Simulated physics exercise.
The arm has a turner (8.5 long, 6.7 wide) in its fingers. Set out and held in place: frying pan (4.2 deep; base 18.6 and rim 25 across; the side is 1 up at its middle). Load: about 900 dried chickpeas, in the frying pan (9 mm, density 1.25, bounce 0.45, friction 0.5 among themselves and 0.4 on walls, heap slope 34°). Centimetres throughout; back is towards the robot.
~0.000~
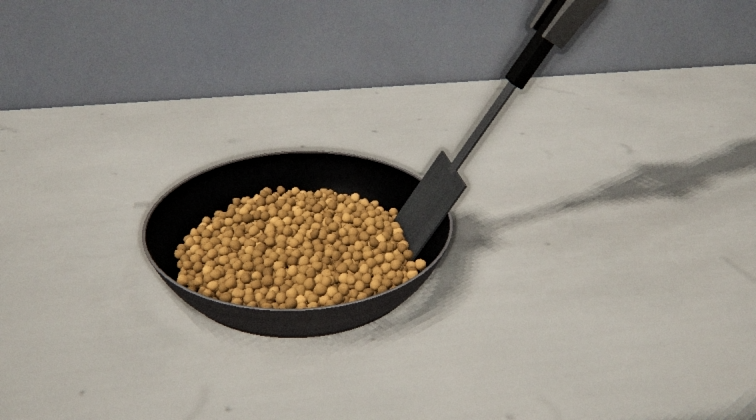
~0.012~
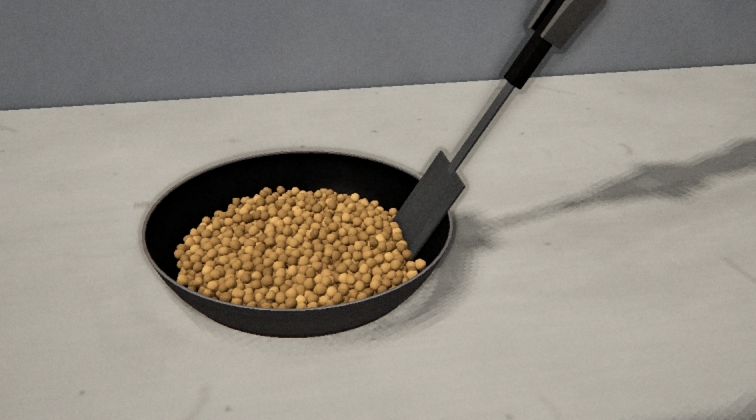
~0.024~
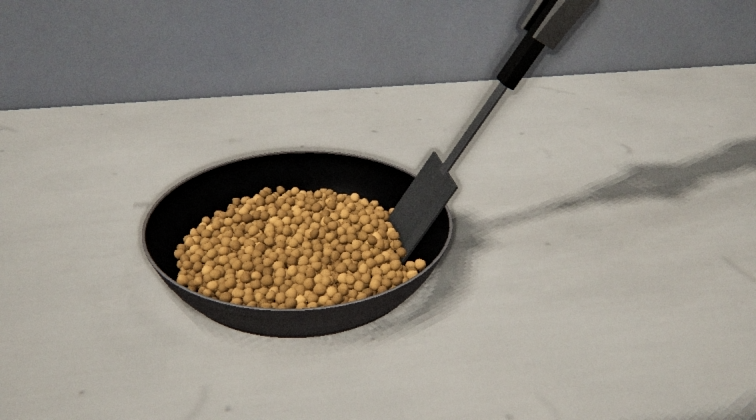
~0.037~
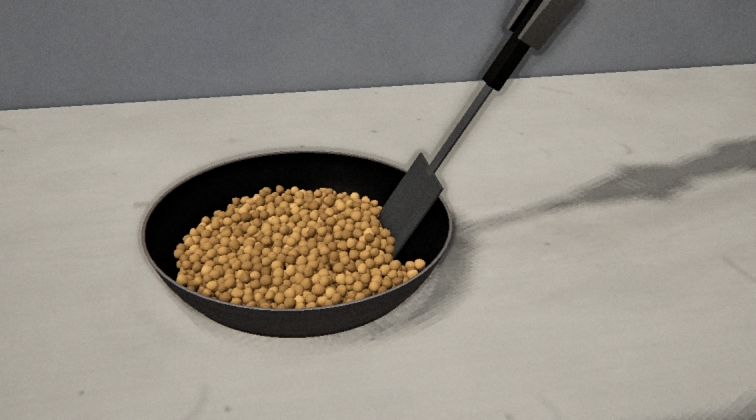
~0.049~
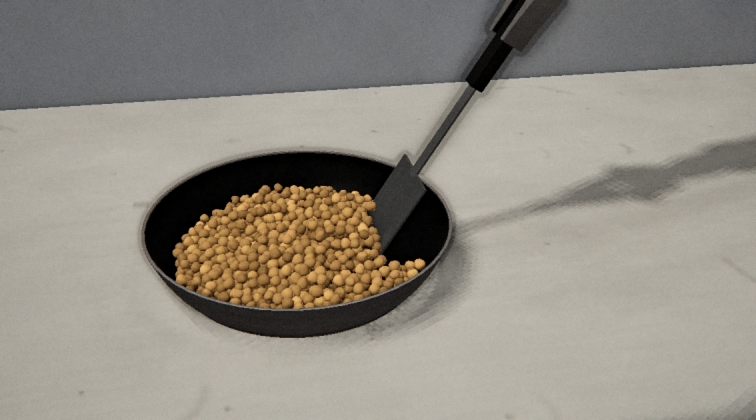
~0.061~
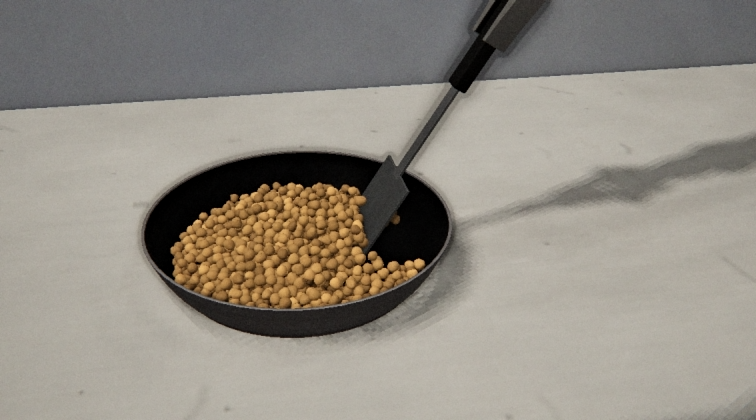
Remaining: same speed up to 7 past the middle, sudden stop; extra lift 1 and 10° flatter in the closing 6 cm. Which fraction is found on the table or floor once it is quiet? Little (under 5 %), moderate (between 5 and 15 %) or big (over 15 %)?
Share on the table or floor: Moderate (between 5 and 15 %).
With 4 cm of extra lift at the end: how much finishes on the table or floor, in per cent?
About 10 per cent.
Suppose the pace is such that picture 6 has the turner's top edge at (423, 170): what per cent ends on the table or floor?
Some 0 per cent.
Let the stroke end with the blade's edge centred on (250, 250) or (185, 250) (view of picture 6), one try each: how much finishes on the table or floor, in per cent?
Some 0 and 20 per cent.
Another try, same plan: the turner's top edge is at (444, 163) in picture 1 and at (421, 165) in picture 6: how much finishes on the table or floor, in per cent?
Some 0 per cent.
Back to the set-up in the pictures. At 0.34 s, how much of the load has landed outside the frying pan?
Some 6 per cent.
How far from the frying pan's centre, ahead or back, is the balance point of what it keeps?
Roughly 4.0 cm ahead.
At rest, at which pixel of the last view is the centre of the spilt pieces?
Near (70, 296).
After 0.09 s, sloping 58°, highest piece 6 above the table; 900 in the frying pan.
After 0.12 s, sloping 55°, highest piece 7 above the table; 900 in the frying pan.
After 0.34 s, sloping 48°, highest piece 5 above the table; 833 in the frying pan, 61 on the table or floor, 6 on the blade or in flight.
After 1.39 s, sloping 48°, highest piece 5 above the table; 831 in the frying pan, 69 on the table or floor.
In the end, 831 in the frying pan, 69 on the table or floor. That is 8 % on the table or floor.
